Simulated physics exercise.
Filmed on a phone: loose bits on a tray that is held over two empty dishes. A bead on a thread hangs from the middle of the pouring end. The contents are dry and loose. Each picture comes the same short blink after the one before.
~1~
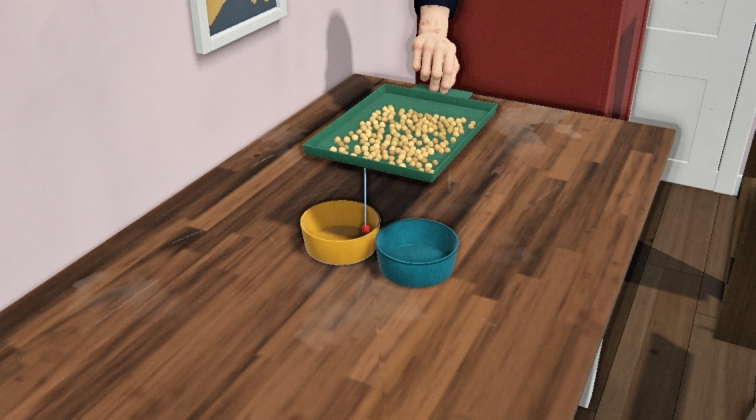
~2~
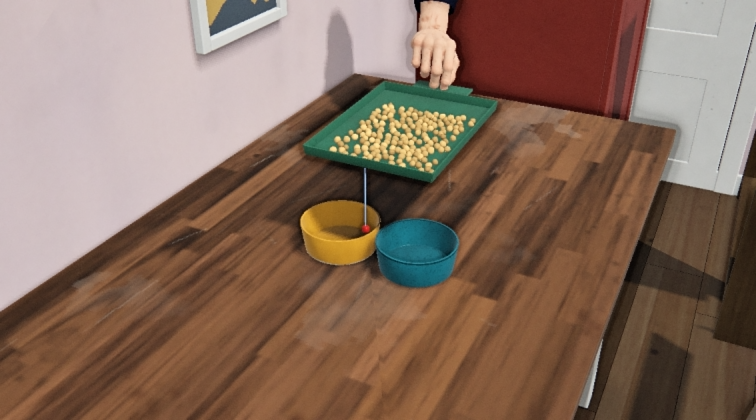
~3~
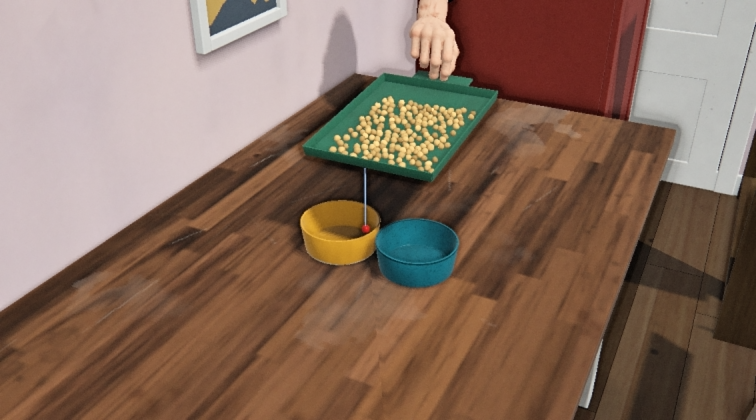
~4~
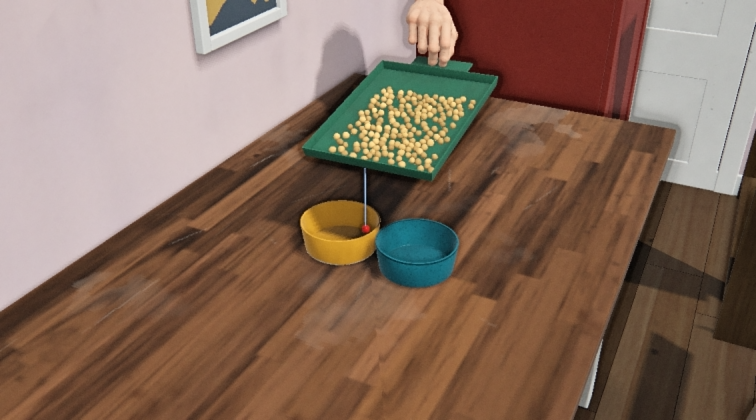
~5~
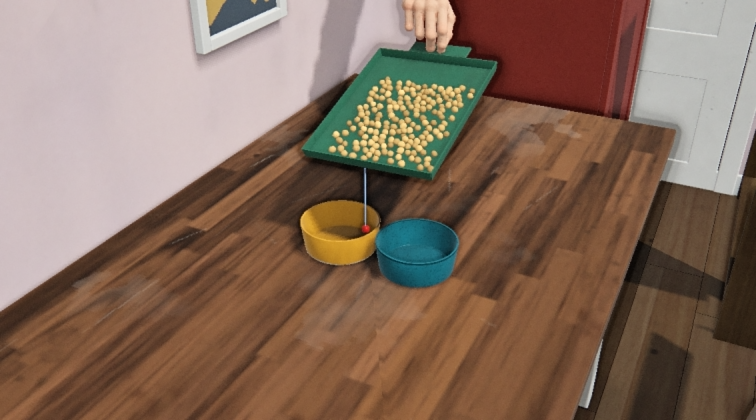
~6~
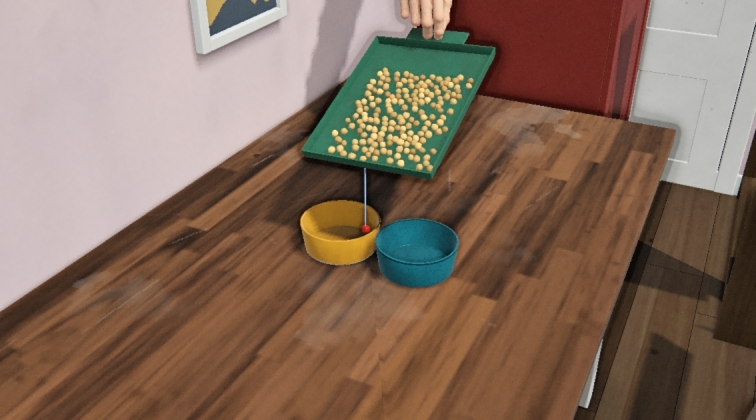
At first a hand holds a green tray of dried chickpeas nearly level above an empty yellow dish and an empty teal one, with a red bead hanging on a thread. The hand then gradually raises the far end, tilting the tray toward the dishes, while the chickpeas stay spread across it.
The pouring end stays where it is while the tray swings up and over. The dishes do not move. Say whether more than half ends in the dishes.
They take only the smaller part between them.
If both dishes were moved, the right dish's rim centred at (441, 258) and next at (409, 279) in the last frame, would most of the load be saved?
One: Less than half. Two: Most of it.
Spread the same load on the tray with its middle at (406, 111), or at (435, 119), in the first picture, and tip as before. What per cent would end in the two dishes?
The first gives 10 %, the second 10 %.
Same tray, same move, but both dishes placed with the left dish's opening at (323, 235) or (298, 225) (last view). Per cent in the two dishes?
The first gives 60 %, the second 40 %.
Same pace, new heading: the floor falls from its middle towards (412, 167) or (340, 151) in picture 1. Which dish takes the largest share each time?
At the first place the dish on the right, at the second the dish on the left.
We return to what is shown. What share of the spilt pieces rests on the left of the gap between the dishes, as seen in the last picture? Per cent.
About 90 per cent.
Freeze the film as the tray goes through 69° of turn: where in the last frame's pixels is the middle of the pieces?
Around (363, 139).
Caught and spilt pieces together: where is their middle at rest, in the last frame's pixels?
At about (323, 288).
Soon after the last picture, tray tipped steeply; nearly all on the tray; a stray few in the air.
A little later, tray tipped past a quarter turn; nearly all on the tray; a stray few outside both; a stray few in the air.
Later still, tray tipped past a quarter turn; a stray few in the right dish; a small part in the left dish; nearly all outside both.
At rest, tray tipped past a quarter turn; a stray few in the right dish; a small part in the left dish; nearly all outside both.
